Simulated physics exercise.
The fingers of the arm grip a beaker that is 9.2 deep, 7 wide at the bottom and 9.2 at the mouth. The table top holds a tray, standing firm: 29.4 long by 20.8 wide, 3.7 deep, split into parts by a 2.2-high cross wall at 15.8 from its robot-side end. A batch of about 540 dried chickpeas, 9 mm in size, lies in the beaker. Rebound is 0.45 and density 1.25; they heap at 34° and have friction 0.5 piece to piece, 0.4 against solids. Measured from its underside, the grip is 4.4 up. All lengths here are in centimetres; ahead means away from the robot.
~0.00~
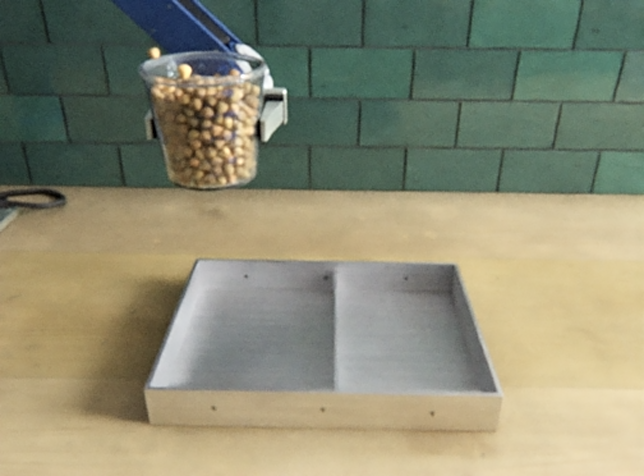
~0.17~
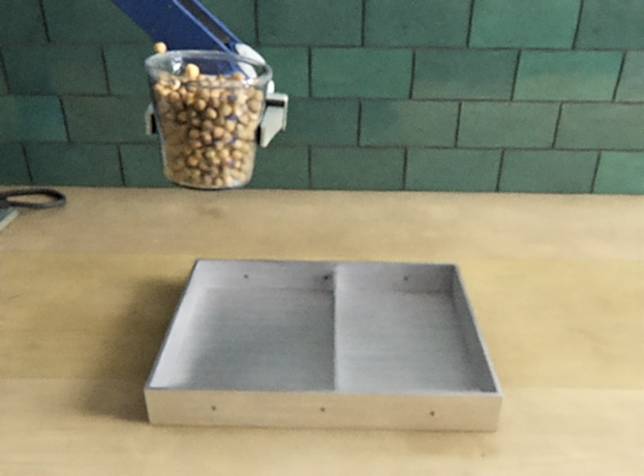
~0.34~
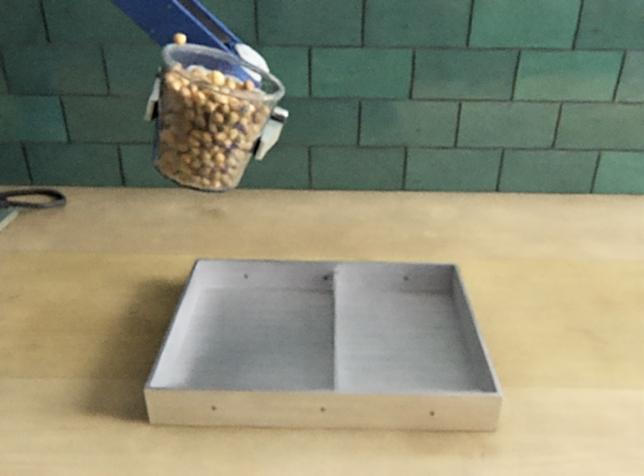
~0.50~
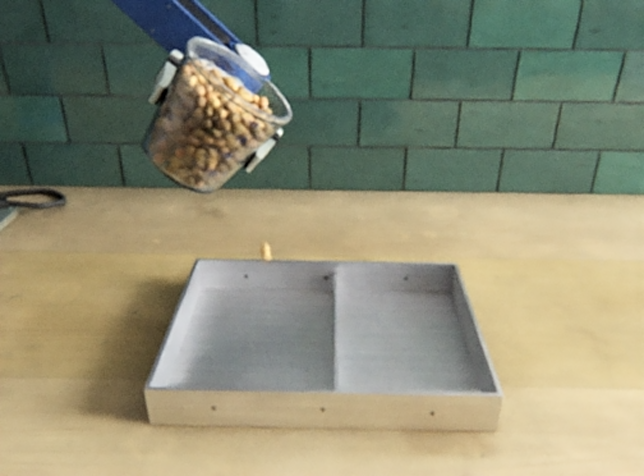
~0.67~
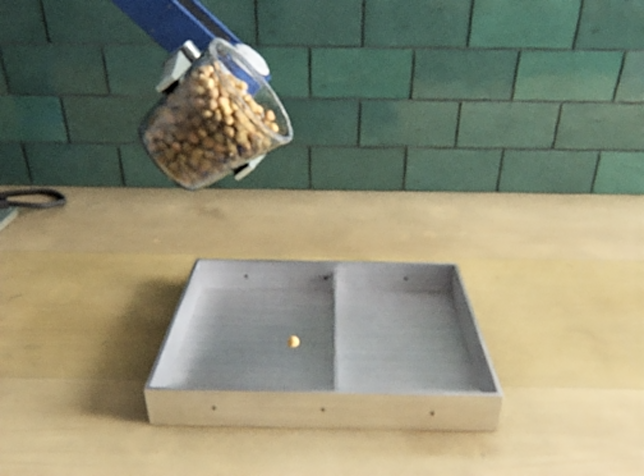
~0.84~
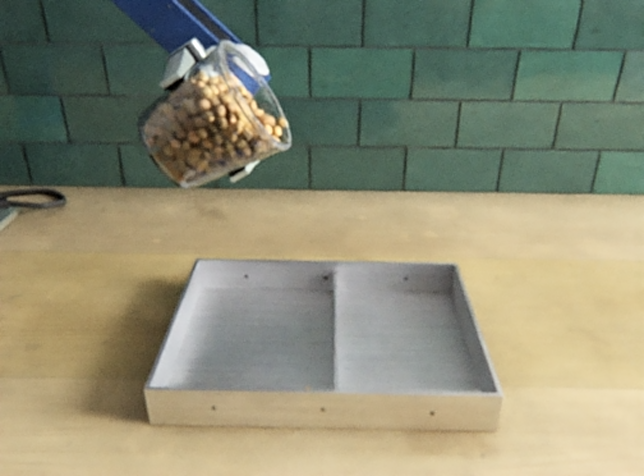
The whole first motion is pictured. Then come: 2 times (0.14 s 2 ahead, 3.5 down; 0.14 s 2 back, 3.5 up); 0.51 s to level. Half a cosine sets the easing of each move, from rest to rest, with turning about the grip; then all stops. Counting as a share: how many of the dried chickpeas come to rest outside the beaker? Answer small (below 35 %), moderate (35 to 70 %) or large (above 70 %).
It is small.
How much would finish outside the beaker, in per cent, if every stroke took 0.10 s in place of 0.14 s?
The share would be near 10 %.
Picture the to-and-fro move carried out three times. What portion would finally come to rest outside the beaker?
It would come to around 5 %.
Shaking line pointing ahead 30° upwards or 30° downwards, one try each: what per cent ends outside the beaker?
35 and 15 %.
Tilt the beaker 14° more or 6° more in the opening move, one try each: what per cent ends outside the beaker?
I'd expect close to 20 and then 5 per cent.
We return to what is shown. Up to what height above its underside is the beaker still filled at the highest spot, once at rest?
About 9.5 cm.
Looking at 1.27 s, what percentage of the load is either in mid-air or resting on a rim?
Roughly 0 percent.
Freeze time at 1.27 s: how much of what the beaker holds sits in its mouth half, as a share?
Close to 50 in a hundred.
By 1.27 s, tilted 58° forward, highest piece 24 above the table; 534 in the beaker, 3 in the far-side part, 1 in the robot-side part, 2 in flight or on a rim.
By 1.70 s, tilted 22° forward, highest piece 27 above the table; 526 in the beaker, 8 in the far-side part, 5 in the robot-side part, 1 in flight or on a rim.
By 2.11 s, level, highest piece 29 above the table; 526 in the beaker, 8 in the far-side part, 6 in the robot-side part.
By 3.16 s, level, highest piece 29 above the table; 526 in the beaker, 8 in the far-side part, 6 in the robot-side part.
Final count, 526 in the beaker, 8 in the far-side part, 6 in the robot-side part. That is 3 % outside the beaker.
